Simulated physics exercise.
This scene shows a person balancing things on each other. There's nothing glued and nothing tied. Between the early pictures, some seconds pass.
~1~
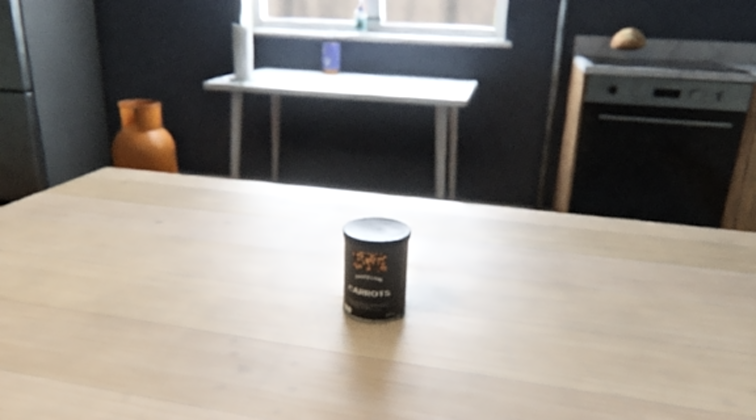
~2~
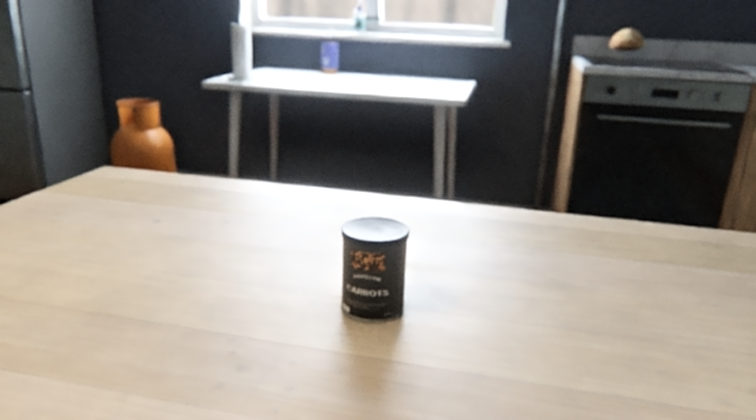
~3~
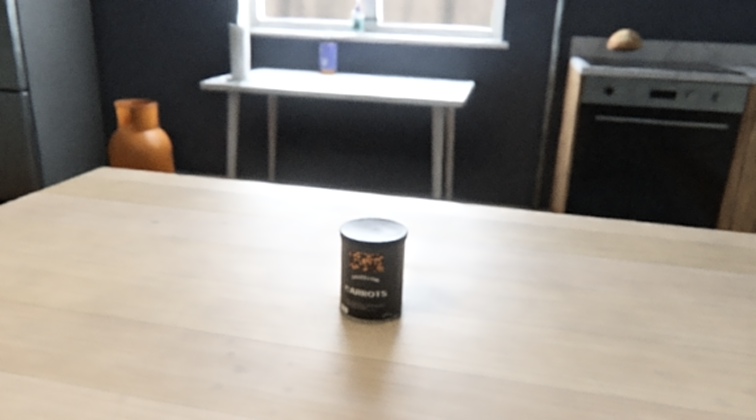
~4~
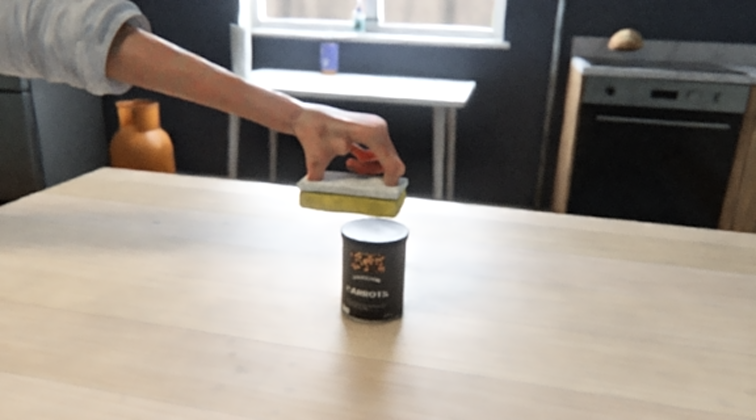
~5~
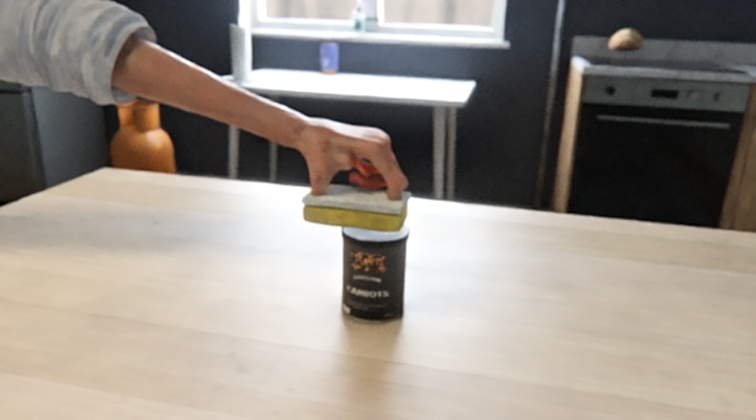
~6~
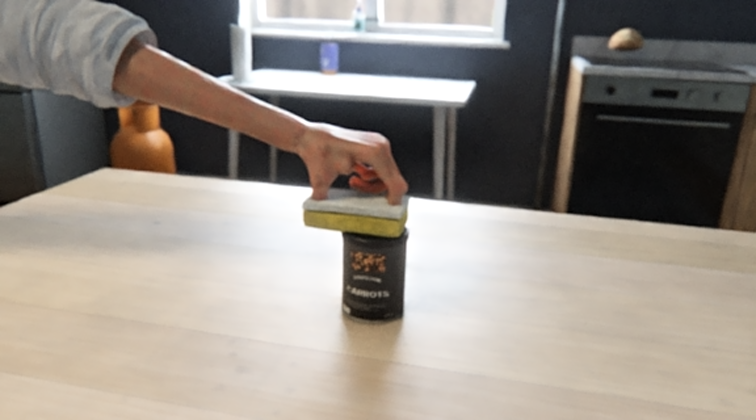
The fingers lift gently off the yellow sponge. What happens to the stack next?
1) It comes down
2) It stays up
Option 2: It stays up.
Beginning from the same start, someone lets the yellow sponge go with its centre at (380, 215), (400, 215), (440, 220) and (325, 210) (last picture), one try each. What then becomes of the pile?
The pile does not fall on try one, does not fall on try two, goes down on try three and goes down on try four.
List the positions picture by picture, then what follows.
In the first picture, the last thing is not in view yet; black pot (376, 269).
In the second picture, the last thing is not in view yet; black pot (374, 269).
In the third picture, the last thing is not in view yet; black pot (372, 270).
In the fourth picture, on its way; yellow sponge (353, 194); black pot (374, 270).
In the fifth picture, set down, still held; yellow sponge (357, 208); black pot (374, 270).
In the sixth picture, set down, still held; yellow sponge (357, 212); black pot (374, 270).
Then, 0.50 s past the last view, nothing moves.
Then, 1.30 s past the last view, yellow sponge resting near (357, 213).
Finally, both still in place. Final places as the last picture's camera would see them, yellow sponge near (357, 213). The pile keeps its balance.
